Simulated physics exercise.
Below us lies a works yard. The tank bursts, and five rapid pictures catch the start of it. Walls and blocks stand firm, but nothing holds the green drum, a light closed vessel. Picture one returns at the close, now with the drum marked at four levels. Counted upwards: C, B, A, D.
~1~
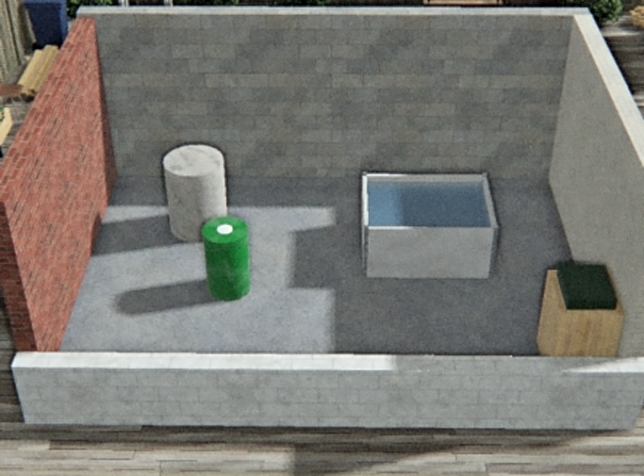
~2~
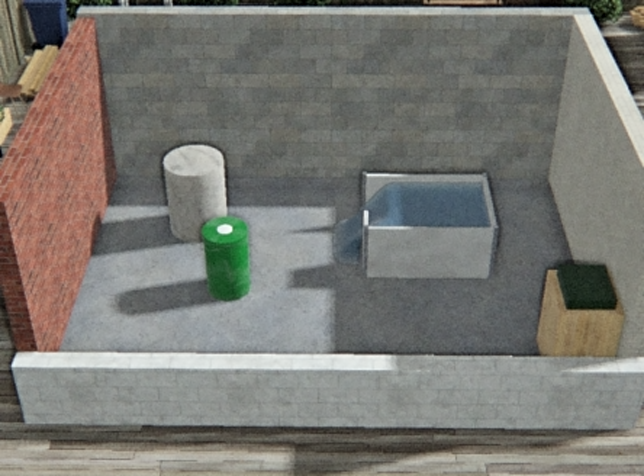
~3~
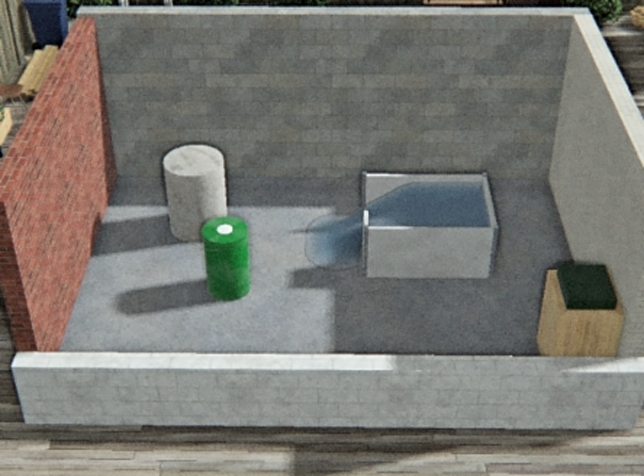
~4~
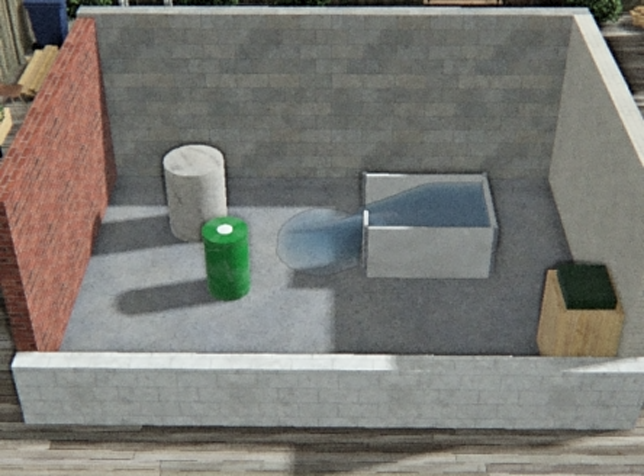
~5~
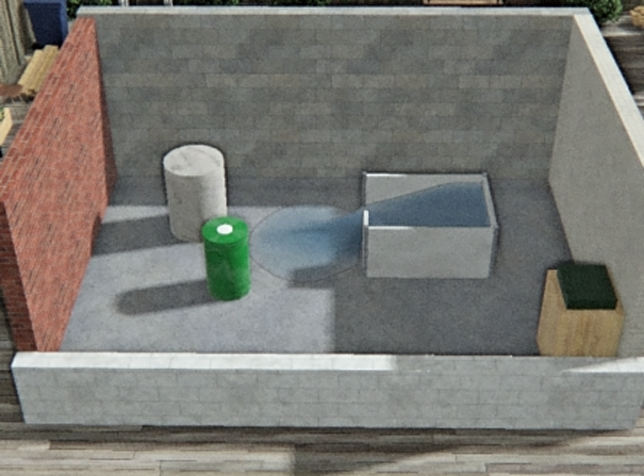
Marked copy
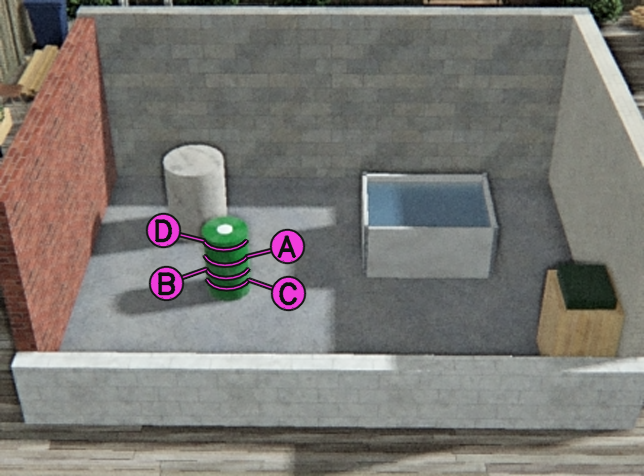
Water pours from the left side of the pale tank and spreads left across the ground.
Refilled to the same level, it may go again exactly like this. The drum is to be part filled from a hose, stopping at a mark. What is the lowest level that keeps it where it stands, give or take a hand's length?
Take C.
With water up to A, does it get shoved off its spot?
No, that is safe.
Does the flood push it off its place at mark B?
No, that is safe.
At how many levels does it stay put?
All four.
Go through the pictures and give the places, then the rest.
In the first frame, lid of the green drum at (225, 230); tank full, its middle at (427, 206).
In the second frame, 1 % of the ground wet, in view closest to the drum at (343, 255).
In the third frame, 3 % of the ground wet, in view closest to the drum at (314, 253).
In the fourth frame, 5 % of the ground wet, in view closest to the drum at (294, 262).
In the fifth frame, lid of the green drum at (225, 230); 8 % of the ground wet, in view closest to the drum at (274, 268).
On the marked copy, A at (224, 265); B at (225, 278); C at (226, 288); D at (223, 249); from the bottom up C, B, A, D.
If A is chosen, it does not move.
If B is chosen, it does not move.
If C is chosen, it does not move.
If D is chosen, it does not move.
